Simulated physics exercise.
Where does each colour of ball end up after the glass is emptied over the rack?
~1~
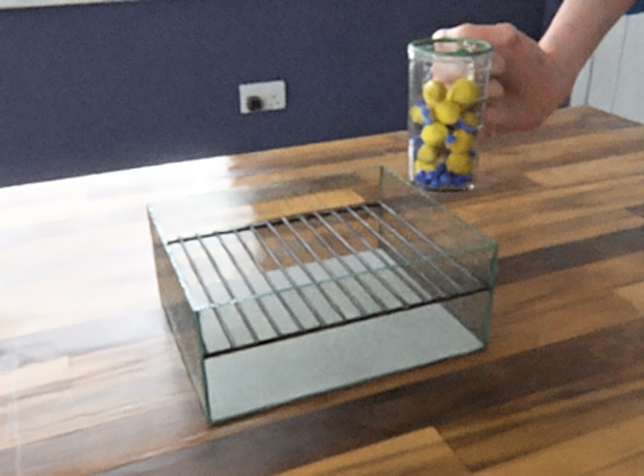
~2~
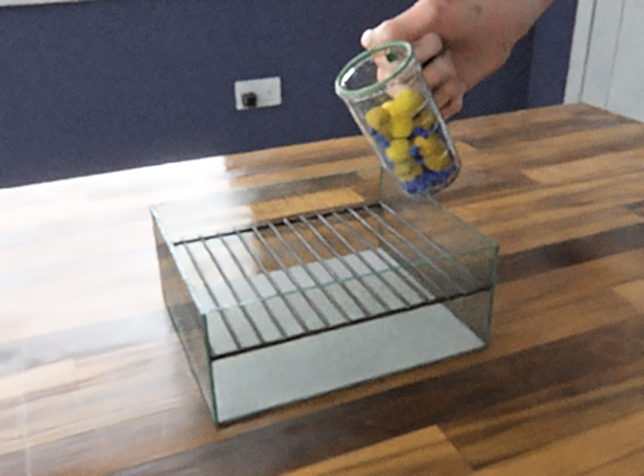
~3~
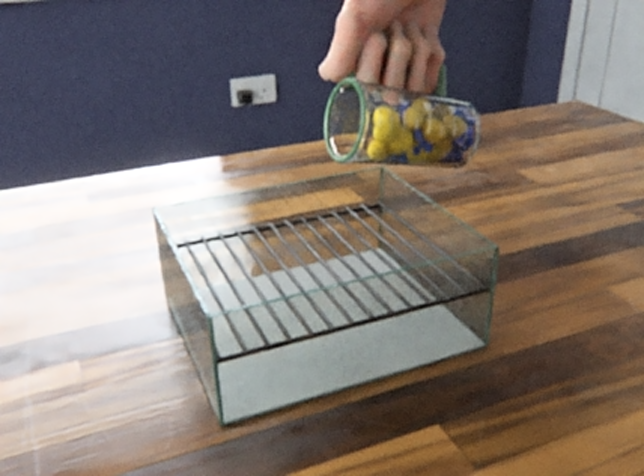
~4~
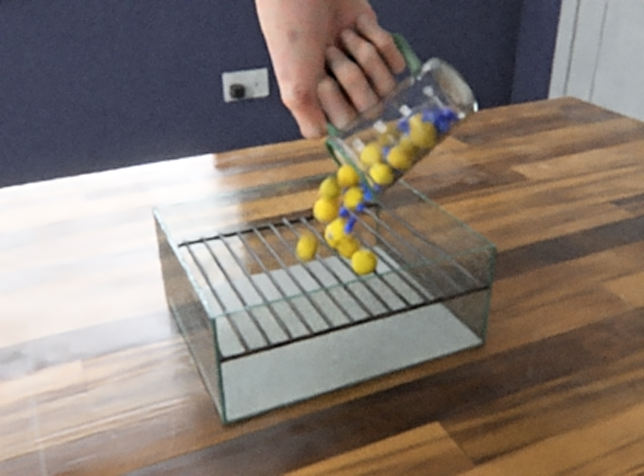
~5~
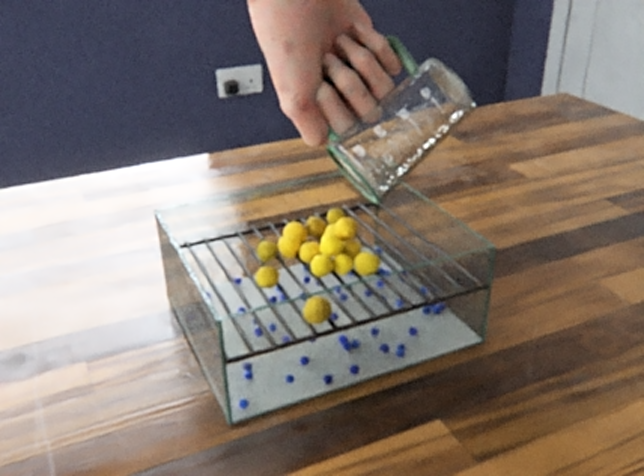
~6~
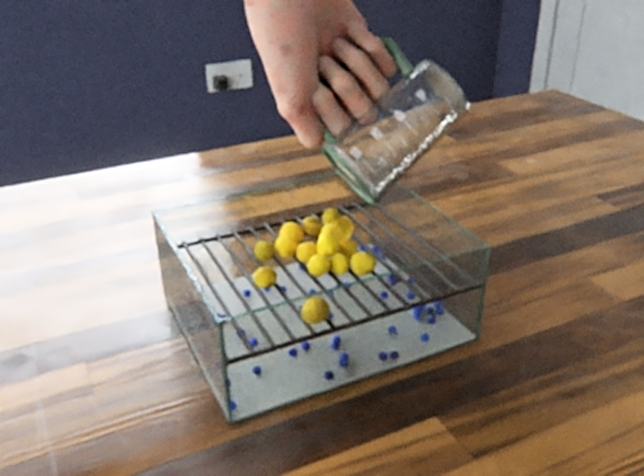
The yellow balls stay on top of the wires, while the small blue ones drop through and end up below the rack.
